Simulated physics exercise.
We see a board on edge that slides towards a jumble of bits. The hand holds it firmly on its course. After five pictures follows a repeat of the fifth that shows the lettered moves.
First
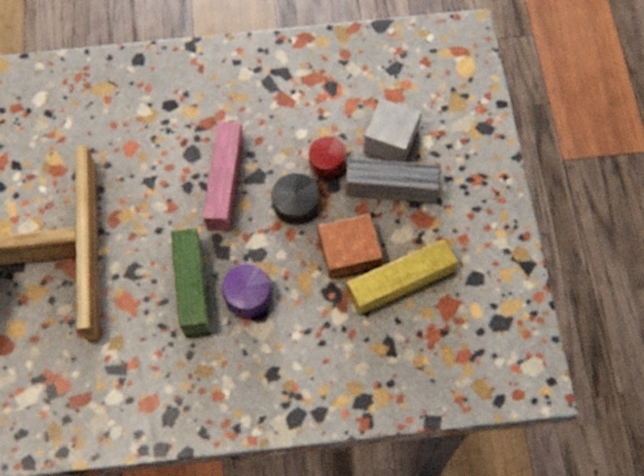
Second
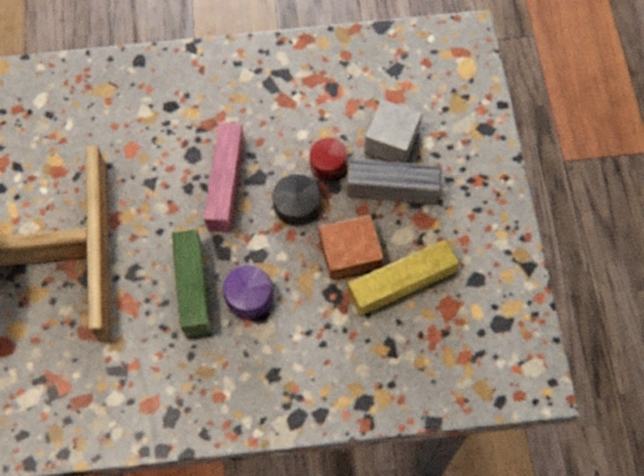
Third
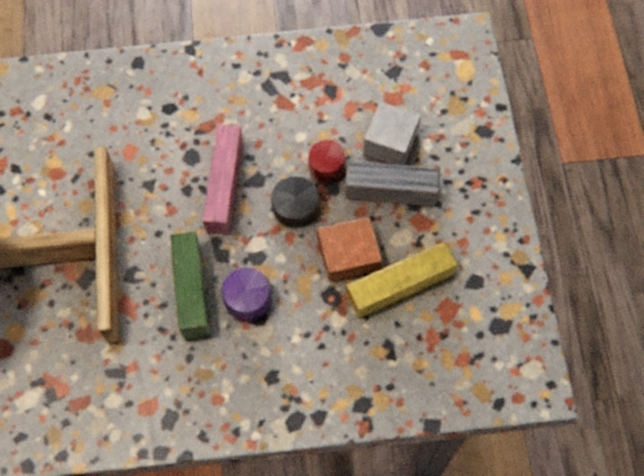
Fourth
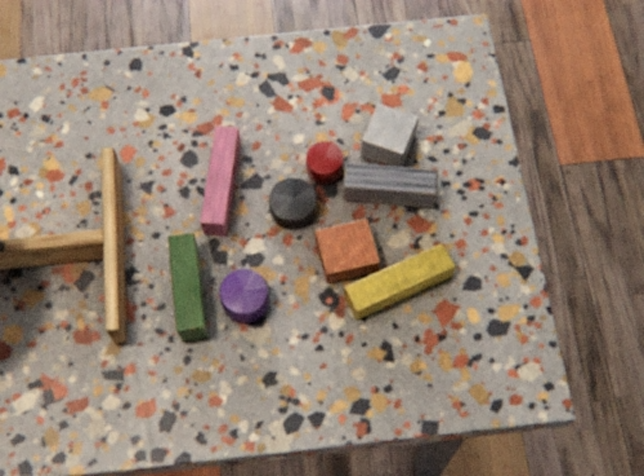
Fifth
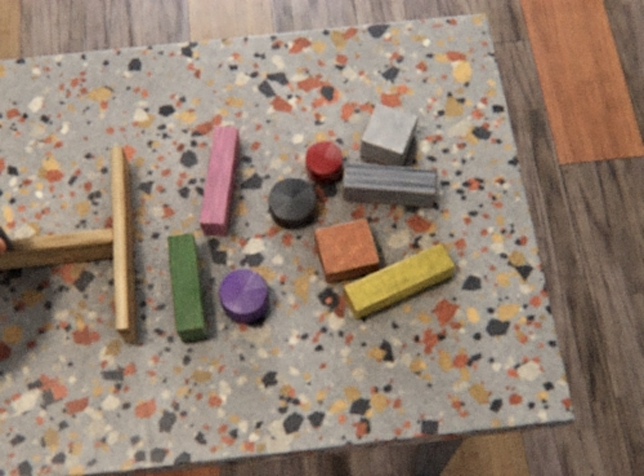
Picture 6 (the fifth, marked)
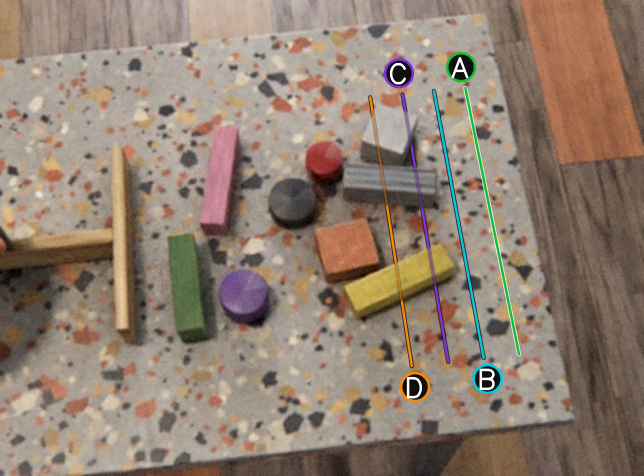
On a speckled tabletop, a wooden board on edge slides slowly right towards a jumble of coloured blocks, which stay still.
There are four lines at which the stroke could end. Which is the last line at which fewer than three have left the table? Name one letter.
B.
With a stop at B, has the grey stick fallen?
Yes.
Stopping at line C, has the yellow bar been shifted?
Yes.
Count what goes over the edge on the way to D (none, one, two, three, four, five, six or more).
The count is none.
On the copy, A at (491, 213); B at (457, 216); C at (424, 220); D at (390, 224).
On B. First, board (242, 221); purple tin (307, 290); green bar (268, 278).
Then, board (363, 208); grey stick (475, 168); yellow bar (472, 293).
Finally, board (457, 199); yellow bar over the edge; grey stick over the edge; two fallen.
By contrast, A drops seven; C is within the limit but short; D is within the limit but short.
